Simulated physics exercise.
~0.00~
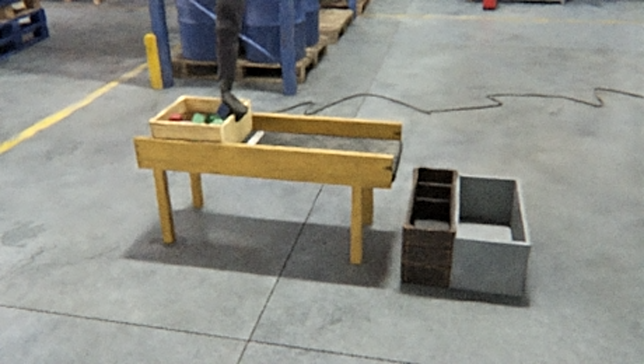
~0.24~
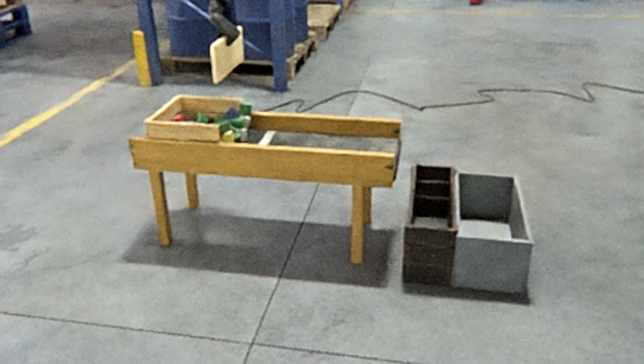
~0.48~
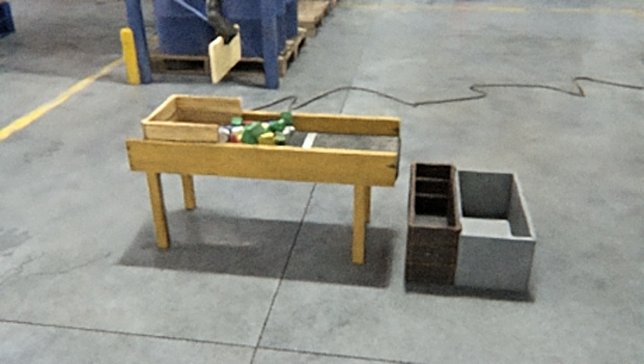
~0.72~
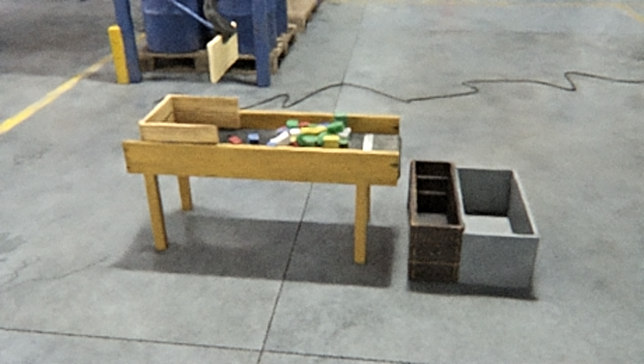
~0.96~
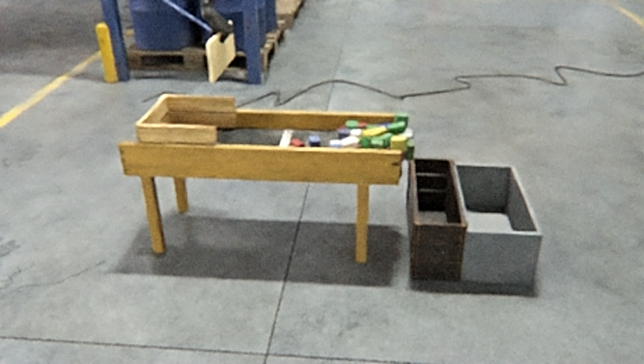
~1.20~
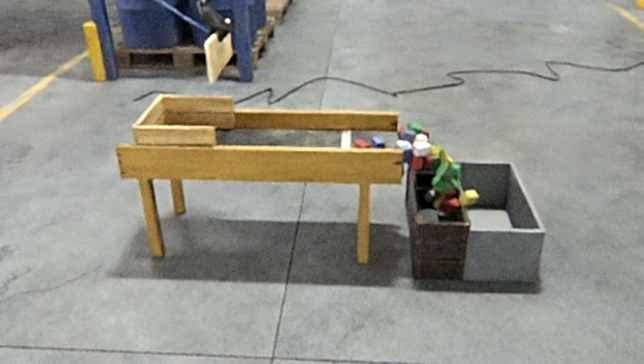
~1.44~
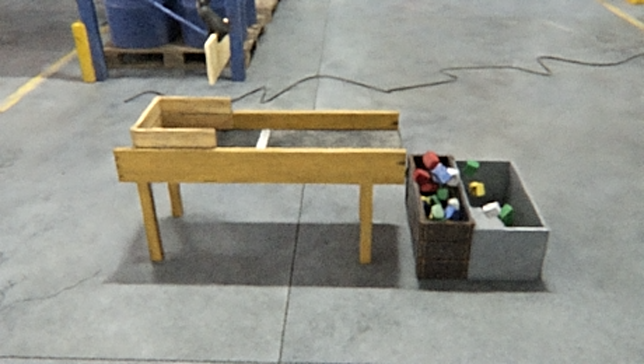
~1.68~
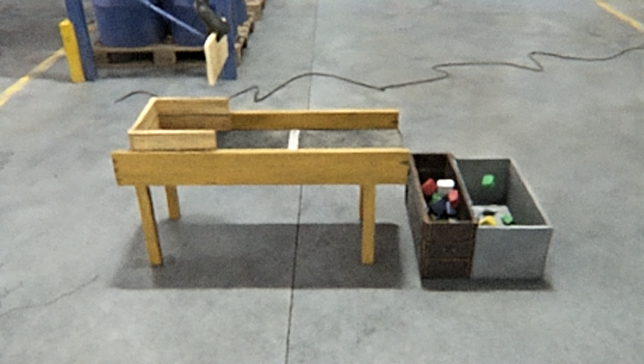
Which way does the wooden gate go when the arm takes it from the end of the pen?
The gate moves up, lifted clear of the pen by the arm.
